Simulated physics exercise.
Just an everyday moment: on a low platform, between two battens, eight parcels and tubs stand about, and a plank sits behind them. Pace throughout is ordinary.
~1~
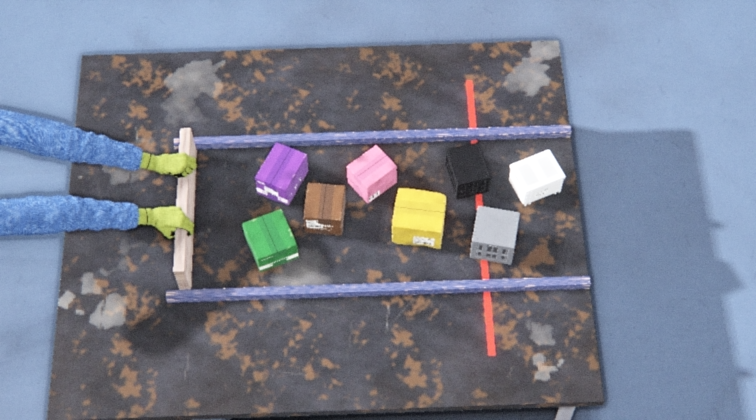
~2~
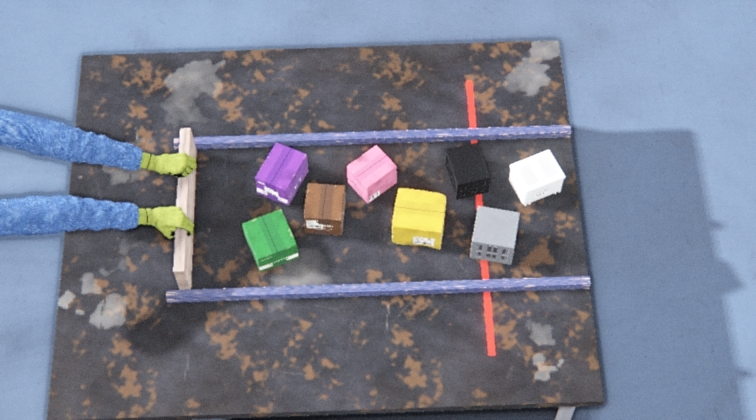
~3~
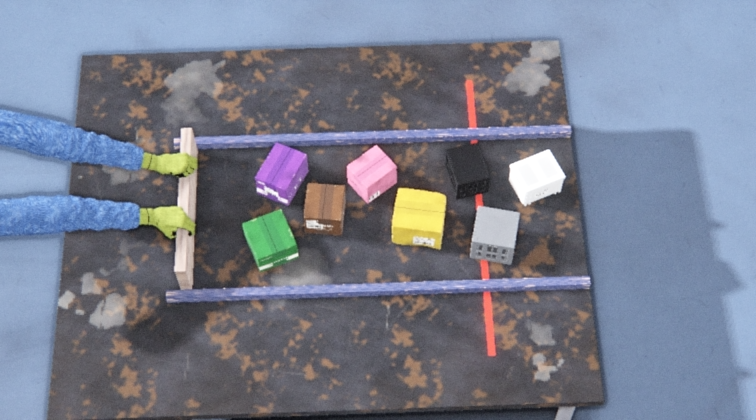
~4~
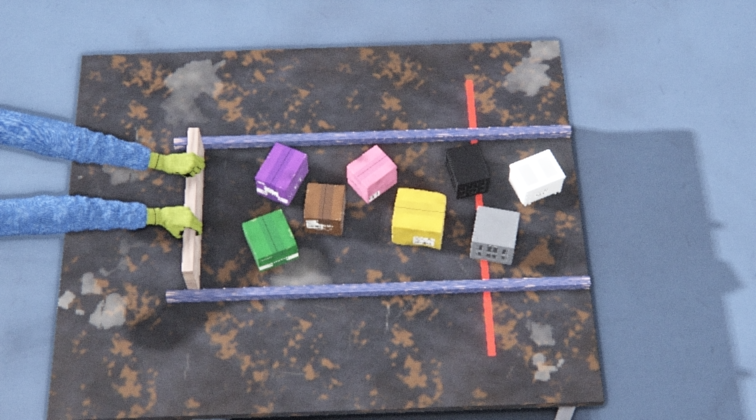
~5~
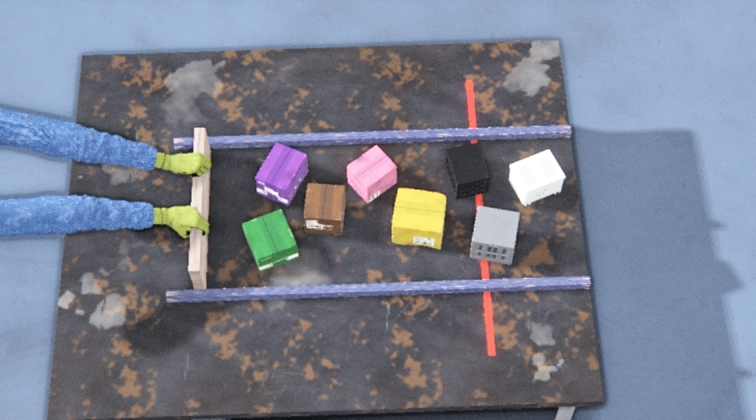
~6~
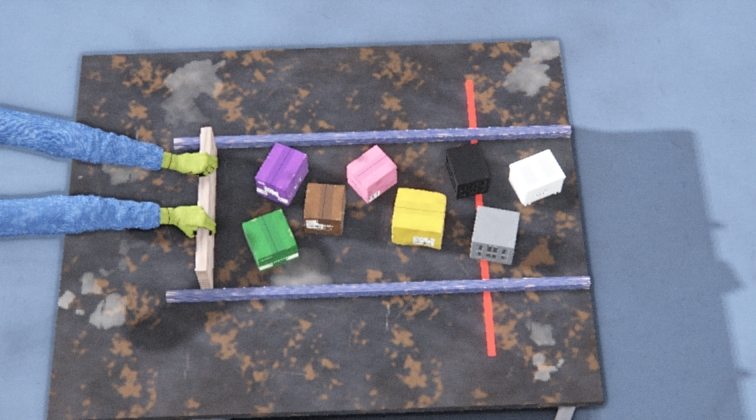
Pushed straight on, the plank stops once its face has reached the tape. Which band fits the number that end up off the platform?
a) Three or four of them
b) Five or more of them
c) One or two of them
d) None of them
One or two of them.
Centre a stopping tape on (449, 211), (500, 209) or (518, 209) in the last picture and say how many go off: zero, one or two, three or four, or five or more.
In the order of the places given: None; either three or four; 3 or 4.
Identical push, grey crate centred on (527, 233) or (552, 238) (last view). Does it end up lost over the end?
In order, it drops down; drops down.
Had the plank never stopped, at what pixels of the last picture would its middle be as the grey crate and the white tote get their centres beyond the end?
The grey crate gives roughly (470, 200), the white tote roughly (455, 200).
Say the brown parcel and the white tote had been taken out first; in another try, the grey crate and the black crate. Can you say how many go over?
That gives 0 for the first pair taken away and 0 for the second.
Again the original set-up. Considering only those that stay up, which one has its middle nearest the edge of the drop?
The black crate is foremost.
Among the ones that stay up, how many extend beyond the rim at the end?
Overhang count: 2.
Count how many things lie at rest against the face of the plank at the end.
Contact count: 2.
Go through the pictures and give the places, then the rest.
The first frame shows white tote (536, 178); grey crate (495, 235); black crate (467, 171); plank (186, 209); tape (480, 210).
The second frame shows grey crate (495, 236); brown parcel (325, 209).
The third frame shows black crate (467, 171); purple parcel (282, 174).
The fourth frame shows white tote (536, 178); plank (194, 208).
The fifth frame shows grey crate (495, 236); pink box (372, 174).
The sixth frame shows white tote (536, 178); grey crate (495, 236); black crate (467, 171); plank (207, 208); tape (480, 210).
Early on, none off yet; white tote at rest near (536, 178); grey crate at rest near (495, 236); black crate at rest near (467, 171).
Finally, the number that fall off is one or two; lost, grey crate and white tote.
